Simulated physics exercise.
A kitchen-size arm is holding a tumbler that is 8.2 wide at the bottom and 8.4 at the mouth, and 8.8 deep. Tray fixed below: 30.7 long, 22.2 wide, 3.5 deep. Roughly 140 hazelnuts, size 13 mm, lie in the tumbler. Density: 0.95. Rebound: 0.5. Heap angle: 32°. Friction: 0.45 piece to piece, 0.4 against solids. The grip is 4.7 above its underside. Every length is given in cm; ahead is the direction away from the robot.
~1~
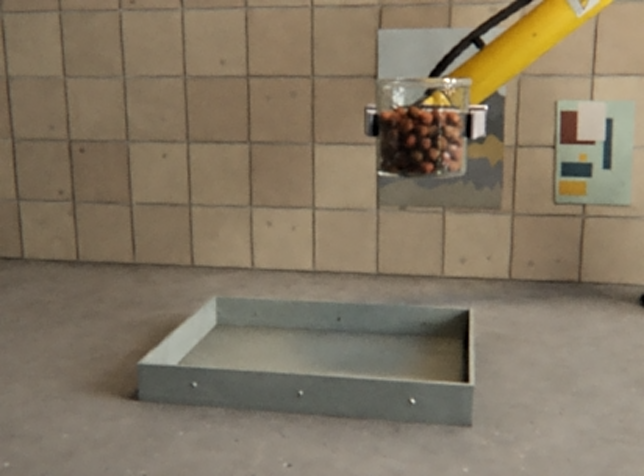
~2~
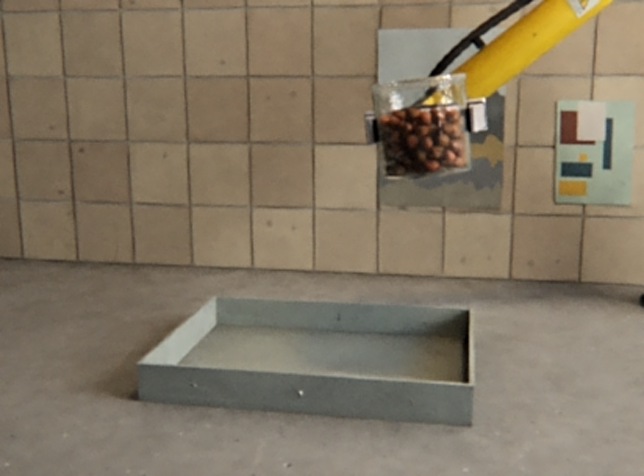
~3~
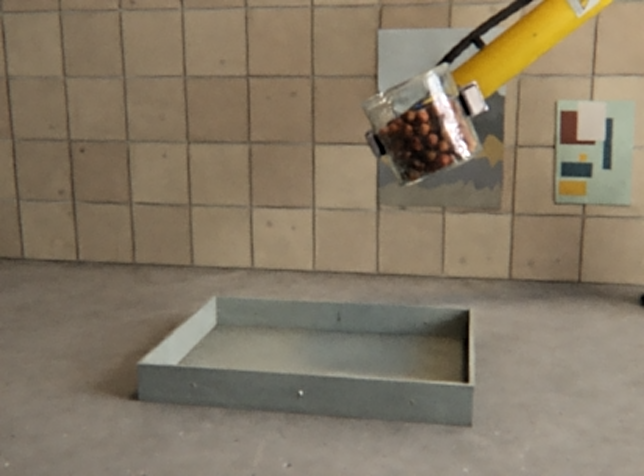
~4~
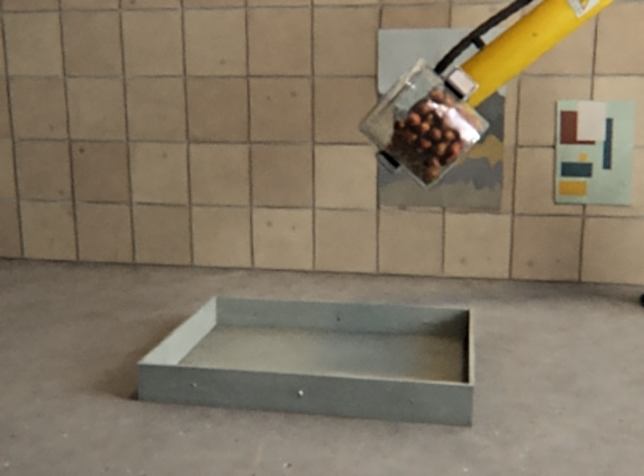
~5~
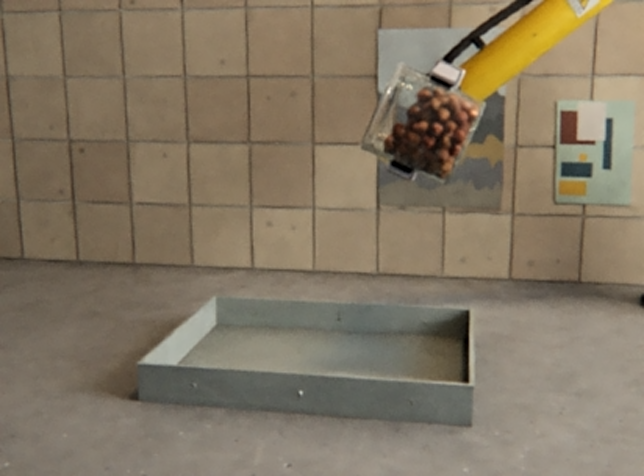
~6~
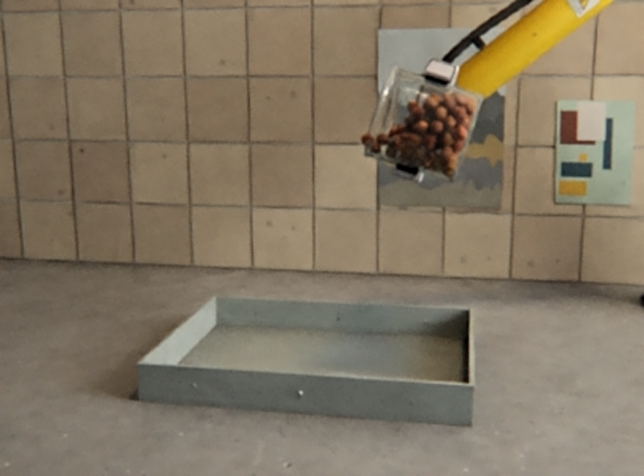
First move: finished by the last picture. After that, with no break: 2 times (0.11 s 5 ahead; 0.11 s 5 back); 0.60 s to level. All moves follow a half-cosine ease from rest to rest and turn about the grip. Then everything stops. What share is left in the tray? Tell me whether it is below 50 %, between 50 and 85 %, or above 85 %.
That share comes out between 50 and 85 %.
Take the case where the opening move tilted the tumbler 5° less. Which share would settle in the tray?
I'd put it close to 50 per cent.
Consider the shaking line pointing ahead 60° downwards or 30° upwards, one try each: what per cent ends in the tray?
I'd say close to 15 percent for the first and close to 80 percent for the second.
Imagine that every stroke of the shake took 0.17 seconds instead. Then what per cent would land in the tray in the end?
It would be some 35 %.
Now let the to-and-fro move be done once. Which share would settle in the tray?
Expected share: About 45 %.
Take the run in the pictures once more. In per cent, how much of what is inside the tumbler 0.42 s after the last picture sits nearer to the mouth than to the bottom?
I'd say close to 85 per cent.
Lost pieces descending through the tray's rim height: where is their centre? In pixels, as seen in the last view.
Close to pixel (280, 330).
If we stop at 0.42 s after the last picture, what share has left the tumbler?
I'd put it at some 50 per cent at that point.
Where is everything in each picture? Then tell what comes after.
The tumbler middle at (422, 128), level; upper third of the load around (422, 123), from x 385 to 460, top at y 110; 138 in the tumbler, in the first frame.
The tumbler middle at (422, 128), tilted 7° forward; upper third of the load around (424, 123), from x 385 to 460, top at y 110, in the second frame.
The tumbler middle at (423, 128), tilted 25° forward; upper third of the load around (431, 120), from x 385 to 470, top at y 105, in the third frame.
The tumbler middle at (424, 127), tilted 48° forward; upper third of the load around (438, 117), from x 390 to 475, top at y 95, in the fourth frame.
The tumbler middle at (425, 126), tilted 66° forward; upper third of the load around (443, 115), from x 390 to 470, top at y 95, in the fifth frame.
The tumbler middle at (425, 126), tilted 73° forward; upper third of the load around (444, 114), from x 370 to 470, top at y 100; 138 in the tumbler, in the sixth frame.
Then, 0.42 s on, tilted 73° forward, highest piece 27 above the table; 68 in the tumbler, 56 in the tray, 14 in flight or on a rim.
Then, 0.83 s on, tilted 20° forward, highest piece 28 above the table; 89 in the tray, 46 in the tumbler, 3 on the table or floor.
Then, 1.24 s on, level, highest piece 26 above the table; 89 in the tray, 46 in the tumbler, 3 on the table or floor.
Then, 2.29 s on, level, highest piece 26 above the table; 89 in the tray, 46 in the tumbler, 3 on the table or floor.
In the end, 89 in the tray, 46 in the tumbler, 3 on the table or floor. That is 64 % in the tray.
